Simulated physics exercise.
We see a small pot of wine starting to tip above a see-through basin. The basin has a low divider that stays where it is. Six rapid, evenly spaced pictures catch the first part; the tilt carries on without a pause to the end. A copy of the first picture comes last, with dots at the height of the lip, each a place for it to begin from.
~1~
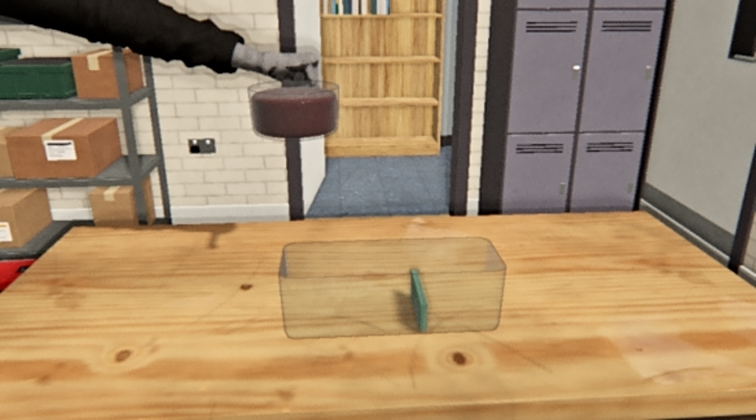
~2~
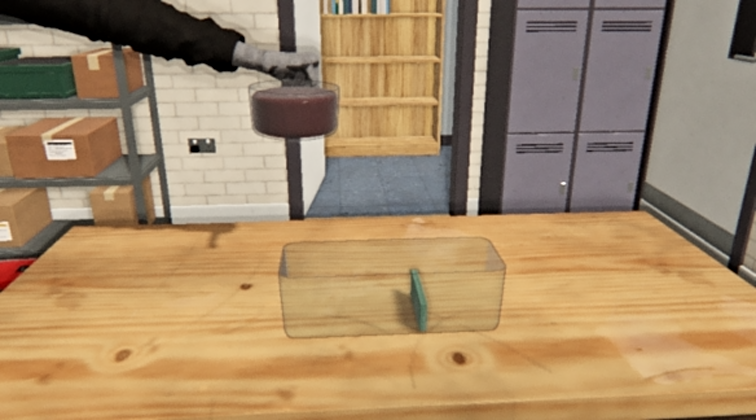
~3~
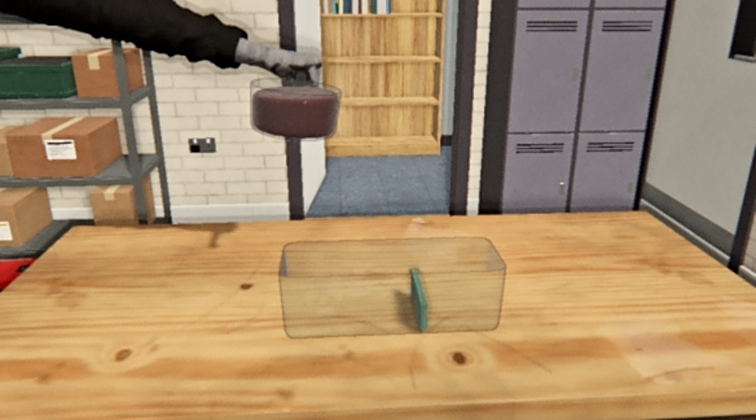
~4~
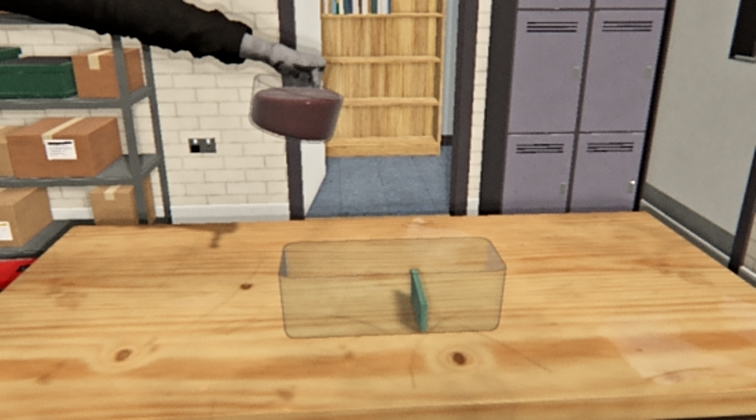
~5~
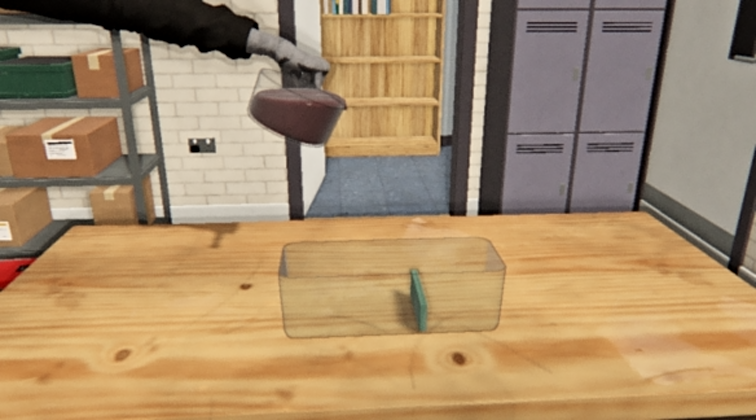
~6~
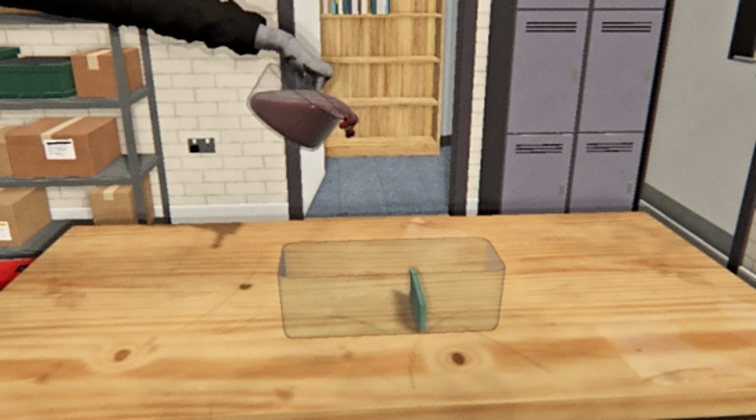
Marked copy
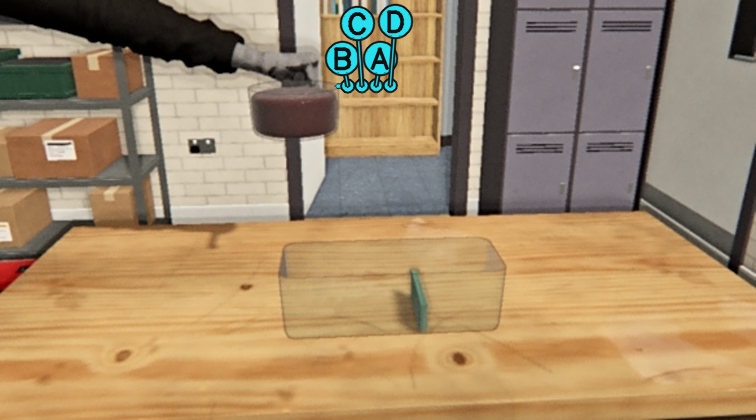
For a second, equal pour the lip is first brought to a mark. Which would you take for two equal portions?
I would pick place C.
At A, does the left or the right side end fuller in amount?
The right one.
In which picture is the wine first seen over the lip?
In picture 5.
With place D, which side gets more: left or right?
More ends on the right.
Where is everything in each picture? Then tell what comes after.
Upright, lip at (337, 86); basin from (284, 336) to (499, 327); top of the wall at (419, 286); nothing has left yet, in the first picture.
Upright, lip at (338, 87); nothing has left yet, in the second picture.
Tipped about 7°, lip at (340, 90); nothing has left yet, in the third picture.
Tipped about 15°, lip at (342, 97); nothing has left yet, in the fourth picture.
Tipped about 25°, lip at (343, 105); wine is over the lip, down to (343, 105), in the fifth picture.
Tipped about 37°, lip at (342, 115); wine is over the lip, down to (348, 135), in the sixth picture.
In cyan, A at (376, 85); B at (347, 85); C at (361, 85); D at (390, 85).
With A, about 31 % ends left of the wall and 66 % right of it; 3 % is lost outside.
With B, about 74 % ends left of the wall and 20 % right of it; 6 % is lost outside.
With C, about 50 % ends left of the wall and 48 % right of it.
With D, about 16 % ends left of the wall and 81 % right of it.
